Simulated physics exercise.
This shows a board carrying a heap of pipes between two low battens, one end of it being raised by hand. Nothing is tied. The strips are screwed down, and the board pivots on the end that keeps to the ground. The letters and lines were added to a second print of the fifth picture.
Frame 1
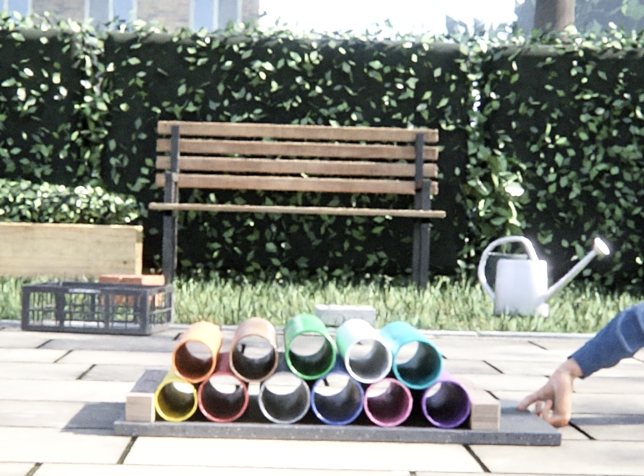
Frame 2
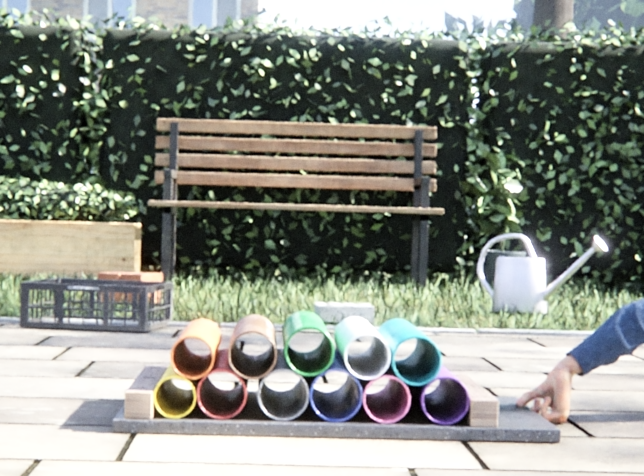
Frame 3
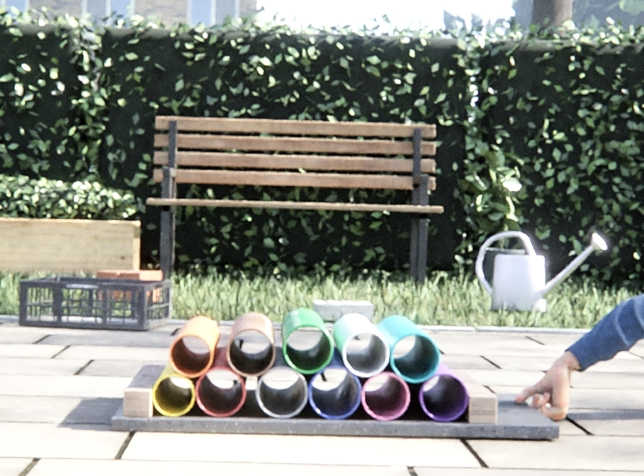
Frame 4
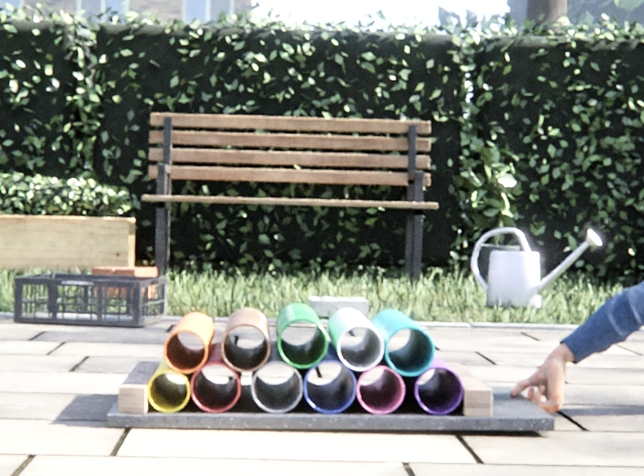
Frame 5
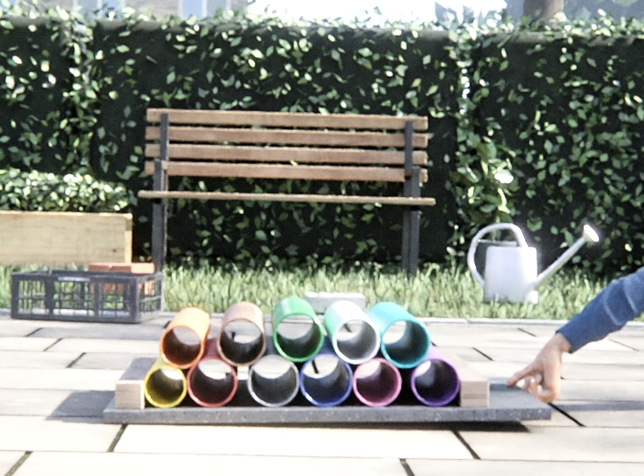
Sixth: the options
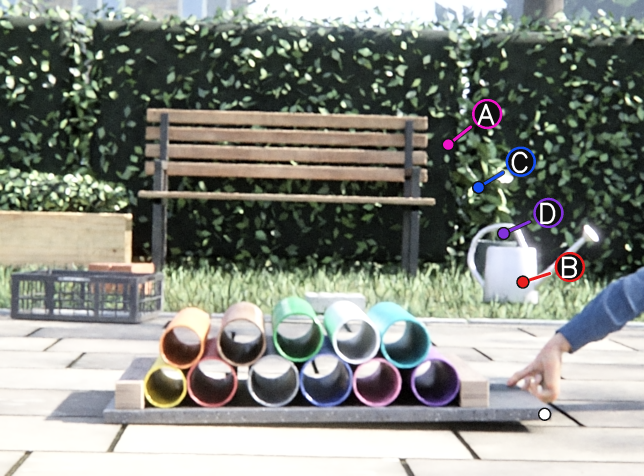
On a sunny patio in front of a bench and hedge, a hand at the right slightly raised that end of a board, while the colourful pipes stayed stacked in two rows between wooden strips.
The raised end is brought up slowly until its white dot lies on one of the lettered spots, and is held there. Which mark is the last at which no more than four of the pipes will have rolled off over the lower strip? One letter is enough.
D is the limit.
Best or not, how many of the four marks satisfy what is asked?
Two of the four.
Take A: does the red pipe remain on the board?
The red pipe: Yes.
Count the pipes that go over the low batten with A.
At A the number is five.
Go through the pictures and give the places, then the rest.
In the first frame, grey pipe (285, 398); blue pipe (337, 399); pink pipe (388, 403).
In the second frame, pink pipe (386, 400); purple pipe (445, 401).
In the third frame, board (331, 398); pink pipe (385, 396); purple pipe (444, 397); yellow pipe (174, 395).
In the fourth frame, board (326, 392); yellow pipe (168, 391); red pipe (216, 388).
In the fifth frame, board (323, 386); yellow pipe (165, 387); red pipe (212, 382).
On the marked copy, A at (448, 145); B at (523, 282); C at (479, 187); D at (504, 233); the white dot at (545, 414).
Following D. Soon after the start, board at 16°.
Later, board at 26°.
In the end, board at 26°, one over the low batten (orange).
As for the rest, A five over the low batten; B none over the low batten; C five over the low batten.
